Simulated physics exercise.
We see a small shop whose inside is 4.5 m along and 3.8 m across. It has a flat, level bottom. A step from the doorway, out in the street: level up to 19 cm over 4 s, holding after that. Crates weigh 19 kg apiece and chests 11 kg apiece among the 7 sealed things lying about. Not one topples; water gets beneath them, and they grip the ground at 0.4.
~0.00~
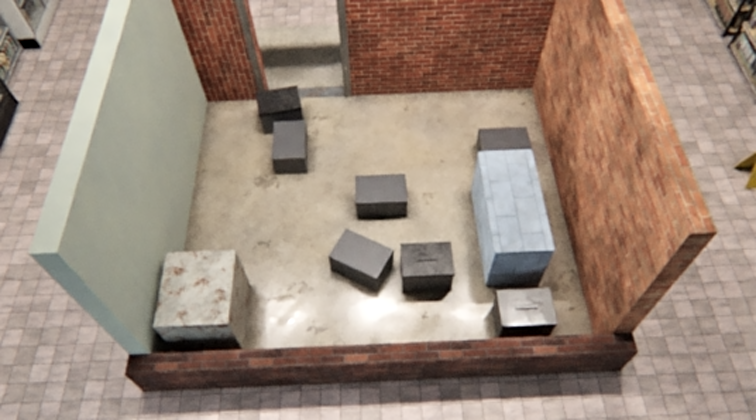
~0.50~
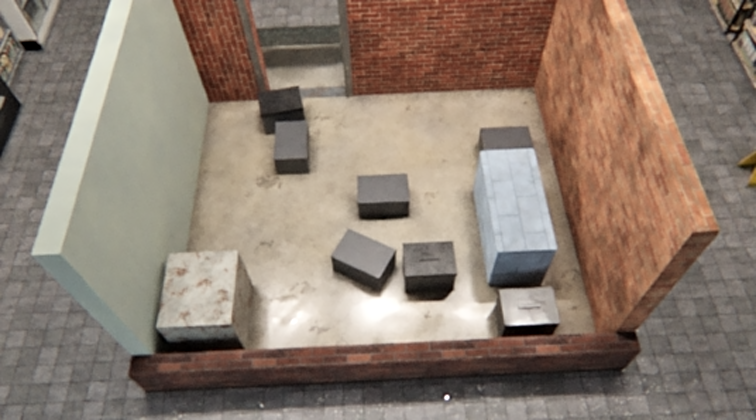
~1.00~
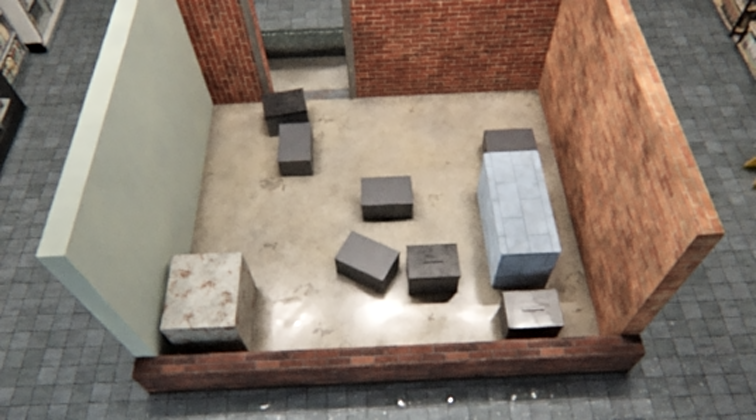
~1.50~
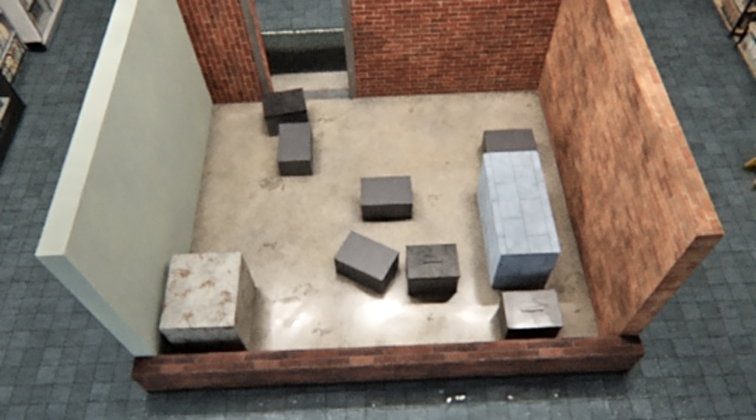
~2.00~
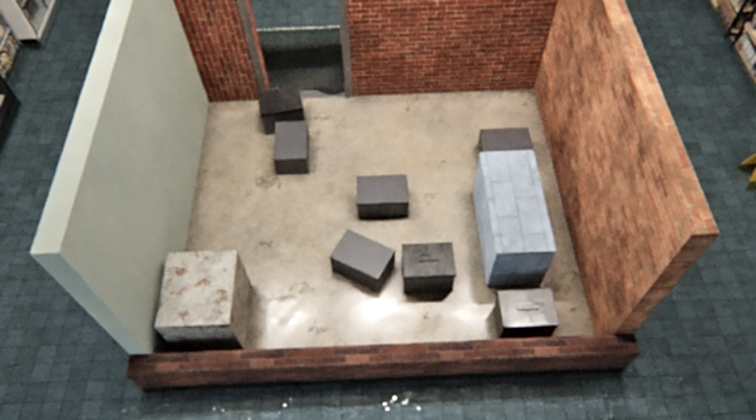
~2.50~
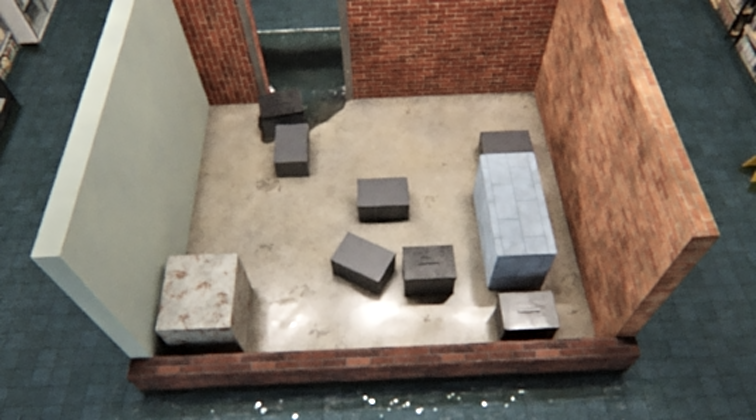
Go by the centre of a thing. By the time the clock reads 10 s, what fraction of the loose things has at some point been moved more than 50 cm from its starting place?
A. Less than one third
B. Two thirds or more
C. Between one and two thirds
Answer: C.
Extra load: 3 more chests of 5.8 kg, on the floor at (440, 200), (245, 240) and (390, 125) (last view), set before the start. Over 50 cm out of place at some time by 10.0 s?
Above the limit, then above the limit, then inside the limit.
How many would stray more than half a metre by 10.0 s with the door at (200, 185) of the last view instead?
You'd get 1 in that case.
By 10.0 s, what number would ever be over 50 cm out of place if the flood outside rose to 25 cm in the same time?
In that case the number is 5.
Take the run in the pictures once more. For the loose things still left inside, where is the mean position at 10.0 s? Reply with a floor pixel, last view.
The centre is close to (410, 264).
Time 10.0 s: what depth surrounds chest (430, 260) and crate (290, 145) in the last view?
About 8 and 8 cm.
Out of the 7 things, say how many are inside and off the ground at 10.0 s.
At that time, 4.
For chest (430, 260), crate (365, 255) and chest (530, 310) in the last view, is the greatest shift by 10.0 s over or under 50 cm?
One by one: Below; below; below.
After 3.5 s 0 of 7 are over 50 cm from their spots; 0 afloat.
After 4.5 s 0 of 7 are over 50 cm from their spots; 0 afloat.
After 7.0 s 2 of 7 are over 50 cm from their spots; 0 afloat.
After 10.0 s 3 of 7 are over 50 cm from their spots, and 3 have been at some point; 4 afloat.
